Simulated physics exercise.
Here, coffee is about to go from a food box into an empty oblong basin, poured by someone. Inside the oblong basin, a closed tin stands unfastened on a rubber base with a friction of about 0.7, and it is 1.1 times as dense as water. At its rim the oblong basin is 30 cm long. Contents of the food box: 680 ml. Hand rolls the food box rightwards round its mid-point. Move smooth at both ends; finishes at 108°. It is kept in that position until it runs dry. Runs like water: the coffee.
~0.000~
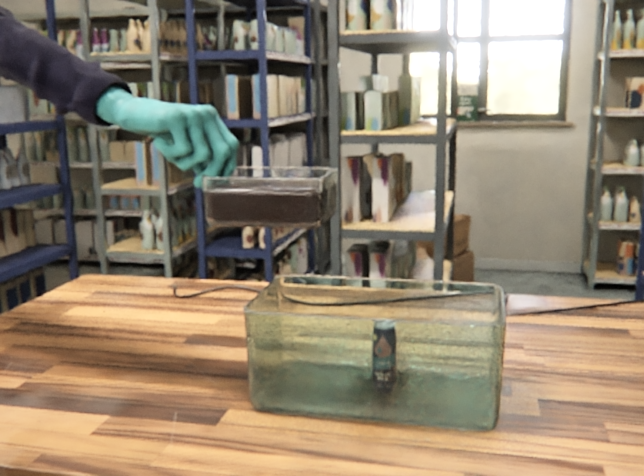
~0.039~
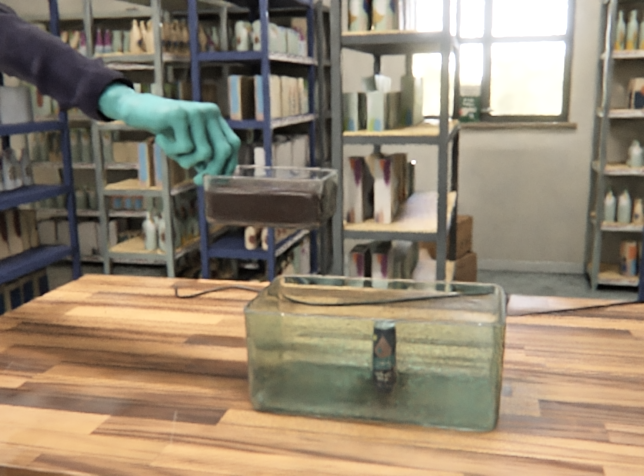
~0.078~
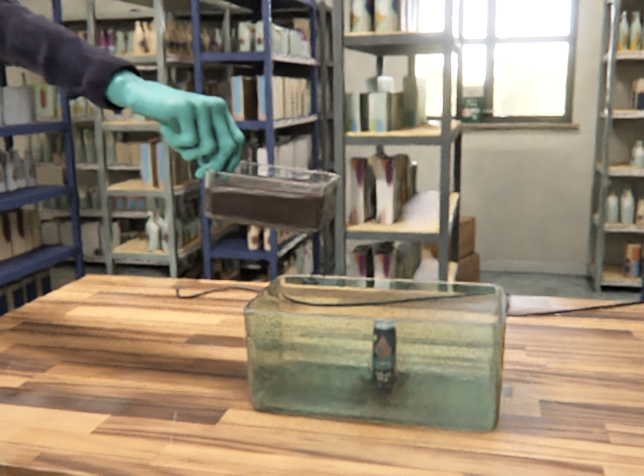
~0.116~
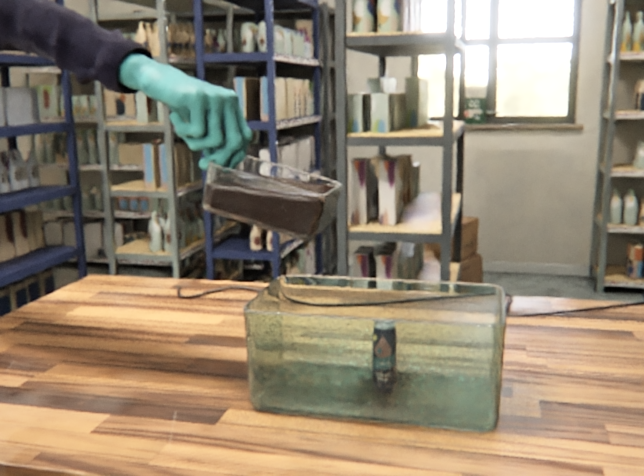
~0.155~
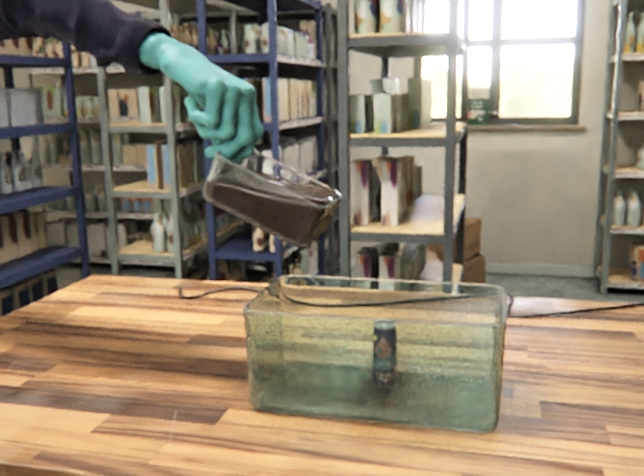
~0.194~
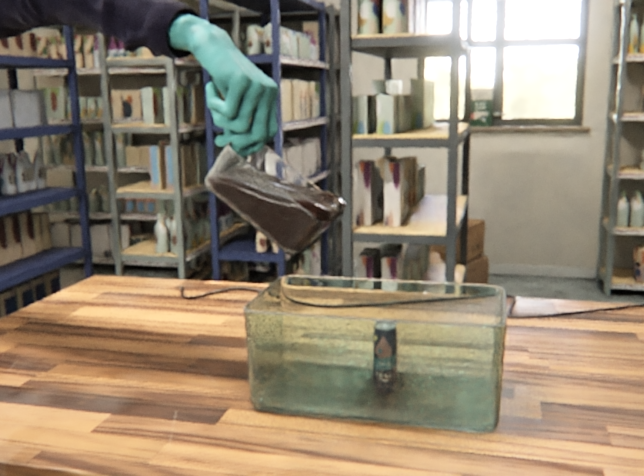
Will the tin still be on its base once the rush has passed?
No - odds are it is tipped over.
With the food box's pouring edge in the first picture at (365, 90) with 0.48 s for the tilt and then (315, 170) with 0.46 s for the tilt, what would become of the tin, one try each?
Trial 1 - tin stays standing; trial 2 - tin tips.
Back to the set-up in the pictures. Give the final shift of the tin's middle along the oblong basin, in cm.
It finishes around 9.5 cm from where it began.
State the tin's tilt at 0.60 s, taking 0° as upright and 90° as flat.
Tilt: Around 10 degrees.
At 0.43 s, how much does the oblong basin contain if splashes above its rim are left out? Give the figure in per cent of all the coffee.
Around 62%.
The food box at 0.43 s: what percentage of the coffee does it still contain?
Roughly 10 %.
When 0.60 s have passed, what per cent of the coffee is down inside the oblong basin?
Some 94 per cent.
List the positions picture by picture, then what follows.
In the first picture, it leans 0°; its right rim is at (330, 175); the coffee meets the walls at (220, 183) and (329, 185); the oblong basin's rim runs from (262, 293) to (503, 305); the tin's top is at (385, 327).
In the second picture, it leans 2°; its right rim is at (331, 177); the coffee meets the walls at (221, 182) and (330, 185).
In the third picture, it leans 7°; its right rim is at (332, 183); the coffee meets the walls at (222, 180) and (331, 187).
In the fourth picture, it leans 15°; its right rim is at (333, 191); the coffee meets the walls at (222, 177) and (333, 191).
In the fifth picture, it leans 25°; its right rim is at (334, 203); the coffee meets the walls at (223, 175) and (335, 198); 1 per cent is over the edge.
In the sixth picture, it leans 38°; its right rim is at (331, 216); the coffee meets the walls at (225, 171) and (321, 199); 8 per cent is over the edge.
By 0.43 s the tilt is 105° and 9 per cent is still to pour; the tin stands where it began.
By 0.60 s the tilt is 108° and 1 per cent is still to pour; the tin leans 12°.
By 0.78 s the tilt is 108° and 0 per cent is still to pour; the tin leans 30°.
By 0.98 s the tilt is 108° and 0 per cent is still to pour; the tin lies on its side.
At rest the tin lies on its side.
